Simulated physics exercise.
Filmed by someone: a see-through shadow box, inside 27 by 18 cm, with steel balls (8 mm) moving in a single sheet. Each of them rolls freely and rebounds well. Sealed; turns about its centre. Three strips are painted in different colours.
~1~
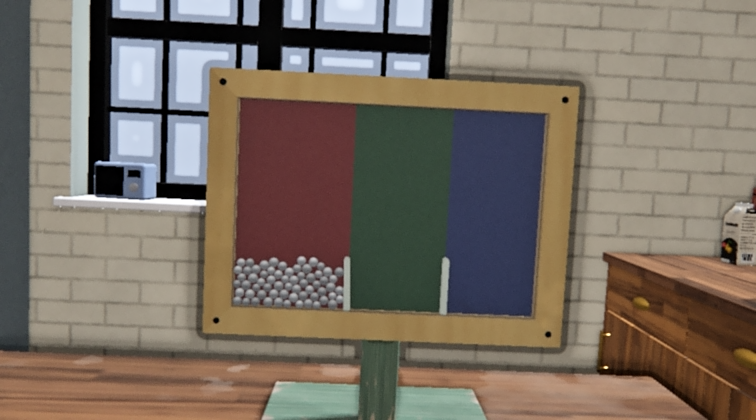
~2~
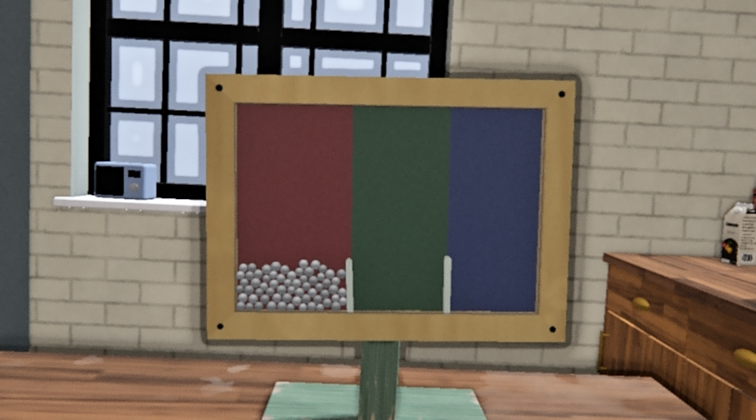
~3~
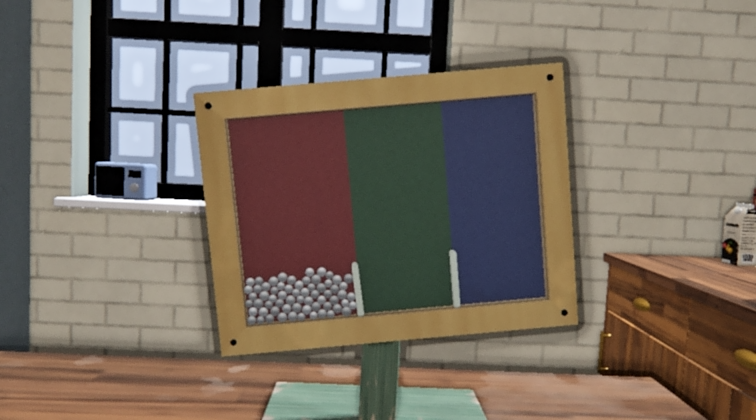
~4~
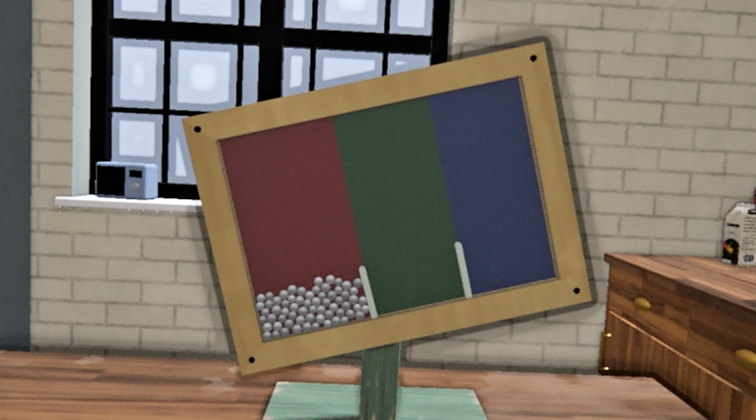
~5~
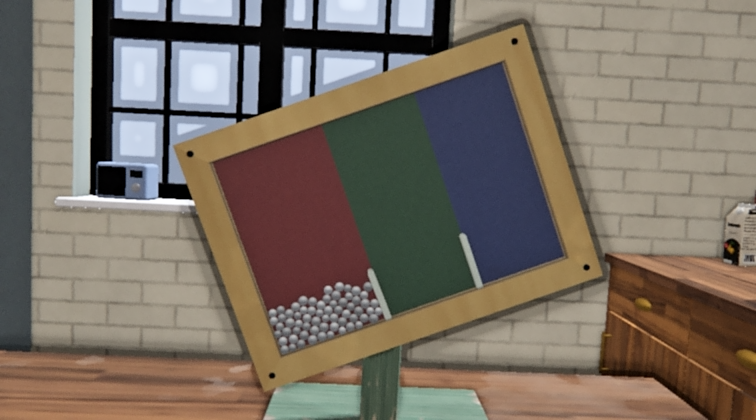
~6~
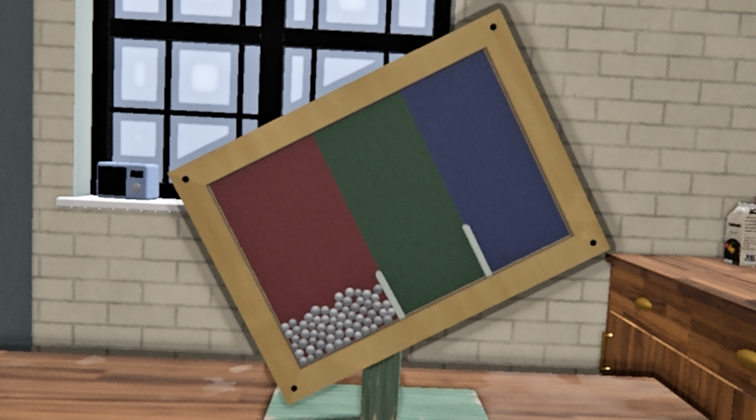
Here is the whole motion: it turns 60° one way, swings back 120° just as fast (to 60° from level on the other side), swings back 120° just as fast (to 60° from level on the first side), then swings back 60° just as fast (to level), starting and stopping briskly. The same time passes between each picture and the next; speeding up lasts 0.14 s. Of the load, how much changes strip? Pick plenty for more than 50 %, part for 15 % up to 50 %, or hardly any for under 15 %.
Between 15 and 50 %, so part.
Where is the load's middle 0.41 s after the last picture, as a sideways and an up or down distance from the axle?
Position estimate: Right 1 cm, below 12 cm.
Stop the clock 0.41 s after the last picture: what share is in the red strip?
100 percent.
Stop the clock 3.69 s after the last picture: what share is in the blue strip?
Roughly 5 percent.
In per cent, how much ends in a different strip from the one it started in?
Close to 25 in a hundred.
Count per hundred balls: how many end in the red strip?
That comes to near 75 percent.
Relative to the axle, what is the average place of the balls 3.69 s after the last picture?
The middle sits around 2 cm left of it and 10 cm below it.
Then, 0.41 s after the last picture, it stands 60° anticlockwise; the balls' middle is 1 cm right of and 12 cm below the centre; red 100 %; 0 % have changed strip.
Then, 3.69 s after the last picture, it stands 30° anticlockwise; the balls' middle is 2 cm left of and 10 cm below the centre; red 75 %, blue 5 %, green 25 %; 25 % have changed strip.
Then, 4.10 s after the last picture, it stands level; the balls' middle is 7 cm left of and 8 cm below the centre; red 75 %, blue 5 %, green 25 %; 25 % have changed strip.
All still 4.6 s after it, it stands level; red 75 %, blue 5 %, green 25 %; 25 % have changed strip.
